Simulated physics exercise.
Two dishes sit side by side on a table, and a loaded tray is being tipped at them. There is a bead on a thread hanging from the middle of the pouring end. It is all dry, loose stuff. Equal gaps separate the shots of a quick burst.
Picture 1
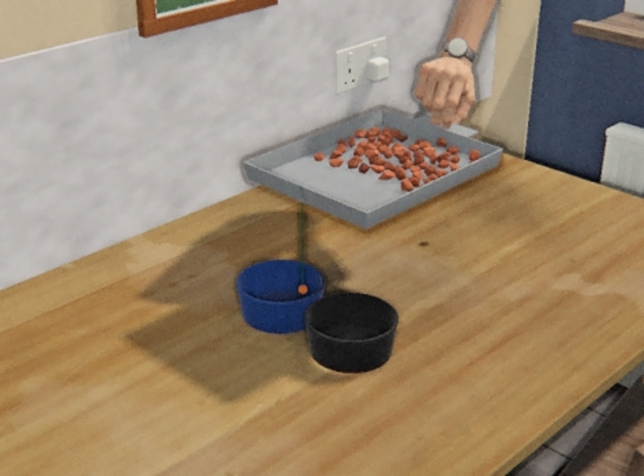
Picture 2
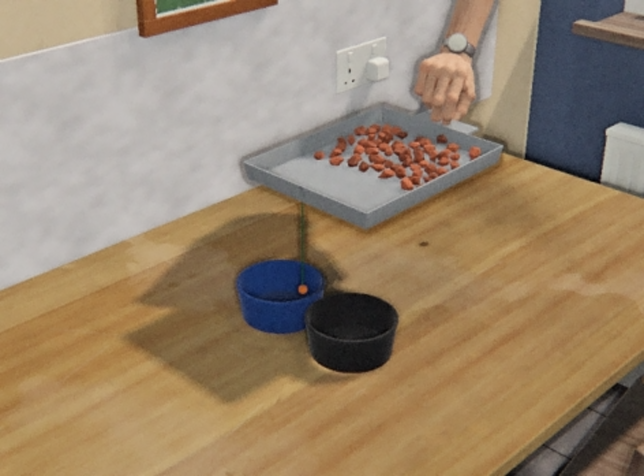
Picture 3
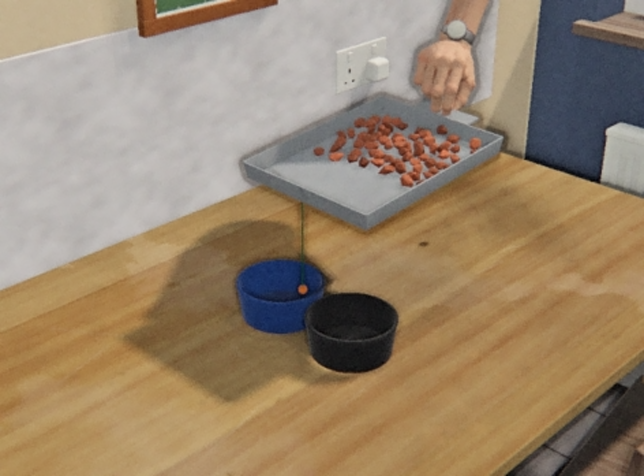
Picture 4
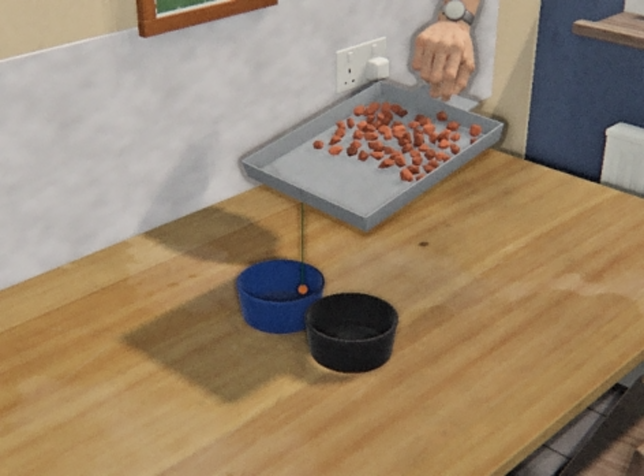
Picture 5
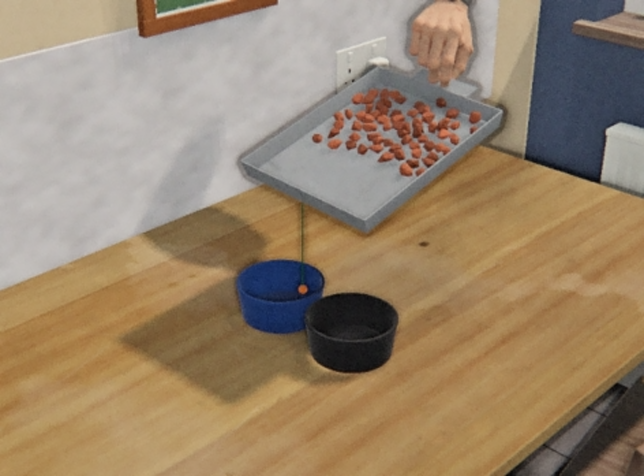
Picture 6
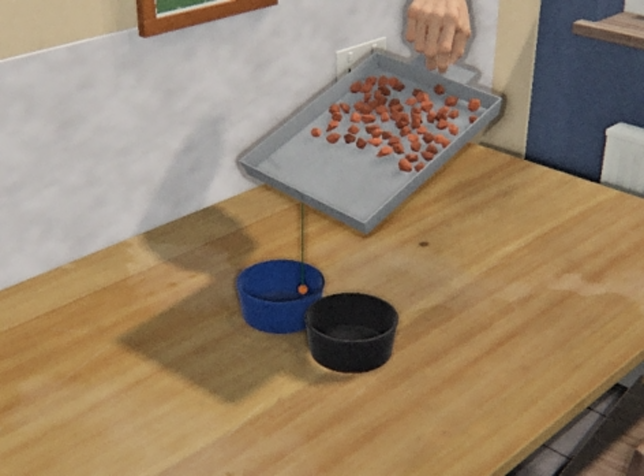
A shallow grey tray, held at its far end by a hand wearing a wristwatch, slants above a wooden table in a room seen from slightly above. Reddish-brown chunks lie toward its far side, with a blue dish and a black dish below and a small orange bead hanging on a thread. The hand steadily raises the far end, steepening the tray, while the camera stays still.
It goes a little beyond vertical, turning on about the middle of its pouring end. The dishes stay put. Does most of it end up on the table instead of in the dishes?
Yes, most of it lands on the table.
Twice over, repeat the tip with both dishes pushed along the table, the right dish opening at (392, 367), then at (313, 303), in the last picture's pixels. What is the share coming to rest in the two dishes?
The first try gives 60 per cent, the second 10 per cent.
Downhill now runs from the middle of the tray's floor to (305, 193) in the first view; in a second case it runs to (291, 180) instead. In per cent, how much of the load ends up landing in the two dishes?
I'd say roughly 10 percent with the first slope, 60 percent with the other.
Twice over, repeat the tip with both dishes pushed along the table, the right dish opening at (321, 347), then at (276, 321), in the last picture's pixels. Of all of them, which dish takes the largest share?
Well, the first go goes to the rightmost dish, and the second to the rightmost dish.
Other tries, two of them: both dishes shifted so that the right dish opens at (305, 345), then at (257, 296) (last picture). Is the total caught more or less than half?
For the earlier try a larger portion is kept, for the later one a smaller portion.
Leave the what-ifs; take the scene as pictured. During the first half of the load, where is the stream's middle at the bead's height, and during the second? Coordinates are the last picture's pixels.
It passes near (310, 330) first and then near (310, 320).
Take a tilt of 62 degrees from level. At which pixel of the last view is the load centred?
The middle of the pieces lands at roughly (330, 195).
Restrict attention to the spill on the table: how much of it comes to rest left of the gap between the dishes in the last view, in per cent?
Roughly 70 in a hundred.
Shortly afterwards, tray tipped steeply; all but a few on the tray; only a few in the air.
Next, tray tipped right over; near half on the tray; only a few in the right dish; near half outside both; a little in the air.
Some moments later, tray tipped past a quarter turn; a little in the right dish; the bulk outside both.
In the end, tray tipped past a quarter turn; a little in the right dish; none at all in the left dish; the bulk outside both.
